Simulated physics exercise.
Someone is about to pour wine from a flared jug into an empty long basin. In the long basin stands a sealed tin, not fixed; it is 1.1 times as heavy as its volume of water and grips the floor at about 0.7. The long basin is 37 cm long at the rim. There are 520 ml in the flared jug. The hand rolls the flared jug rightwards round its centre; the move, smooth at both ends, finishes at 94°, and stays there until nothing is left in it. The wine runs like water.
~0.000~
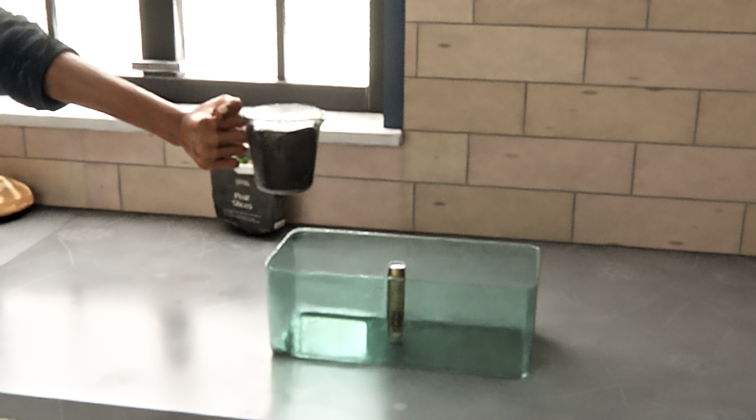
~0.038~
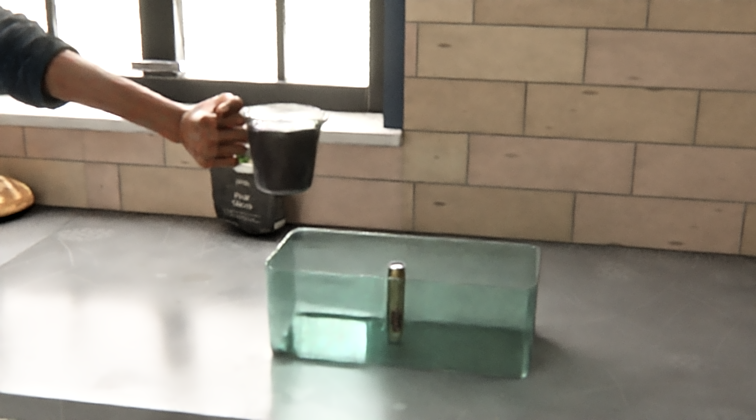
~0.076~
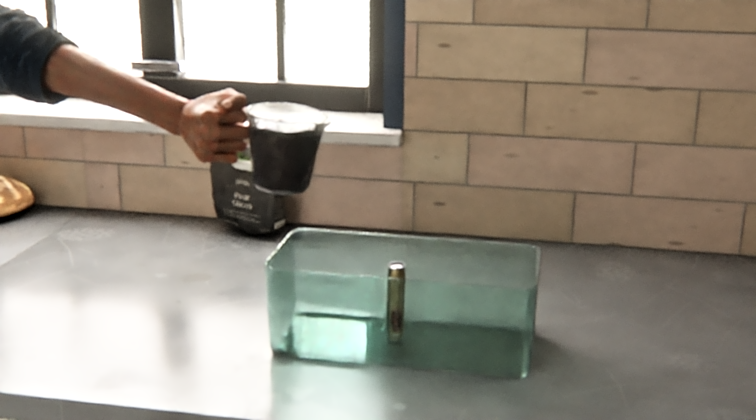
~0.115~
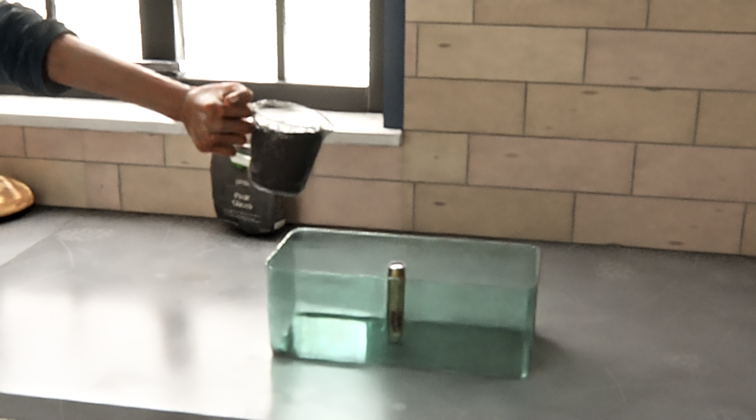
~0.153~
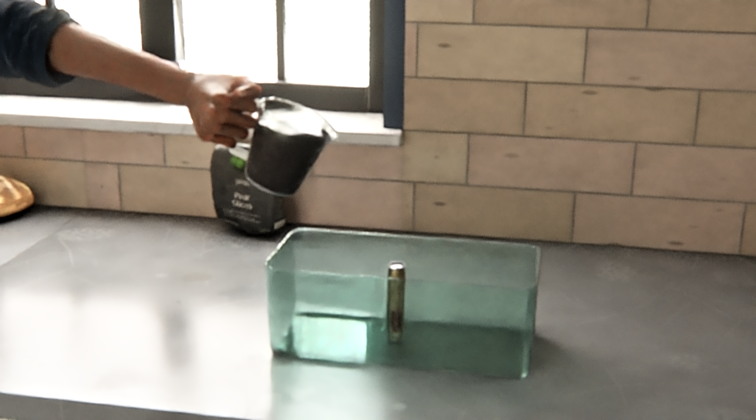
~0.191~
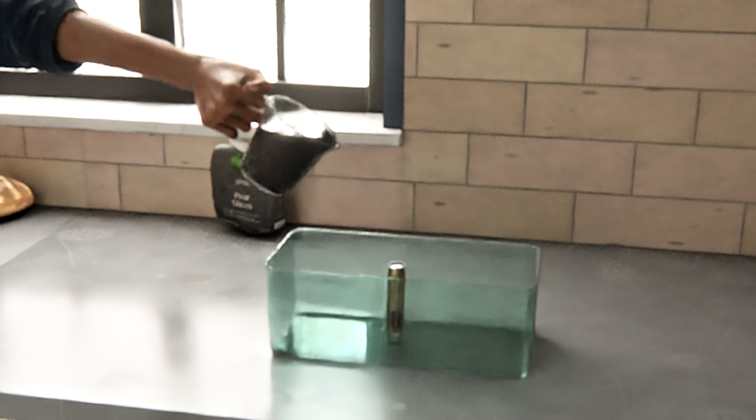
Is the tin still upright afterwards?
The tin topples.
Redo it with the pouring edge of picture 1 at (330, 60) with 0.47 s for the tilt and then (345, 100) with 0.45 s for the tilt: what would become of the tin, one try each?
First it goes over; then it goes over.
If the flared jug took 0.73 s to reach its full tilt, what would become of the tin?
Then it falls.
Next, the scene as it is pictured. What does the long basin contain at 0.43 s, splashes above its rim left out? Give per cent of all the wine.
About 16 per cent.
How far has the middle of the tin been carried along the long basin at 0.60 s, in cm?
Some 4 cm.
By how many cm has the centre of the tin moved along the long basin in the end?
About 11.0 cm.
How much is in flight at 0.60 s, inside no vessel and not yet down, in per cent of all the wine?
Near 18 in a hundred.
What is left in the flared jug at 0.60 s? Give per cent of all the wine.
Near 16 in a hundred.
By 0.43 s the tilt is 92° and 50 per cent is still to pour; the tin stands where it began.
By 0.60 s the tilt is 94° and 16 per cent is still to pour; the tin leans 6°.
By 0.77 s the tilt is 94° and 4 per cent is still to pour; the tin lies on its side.
By 0.97 s the tilt is 94° and 1 per cent is still to pour; the tin lies on its side.
At rest the tin lies on its side.
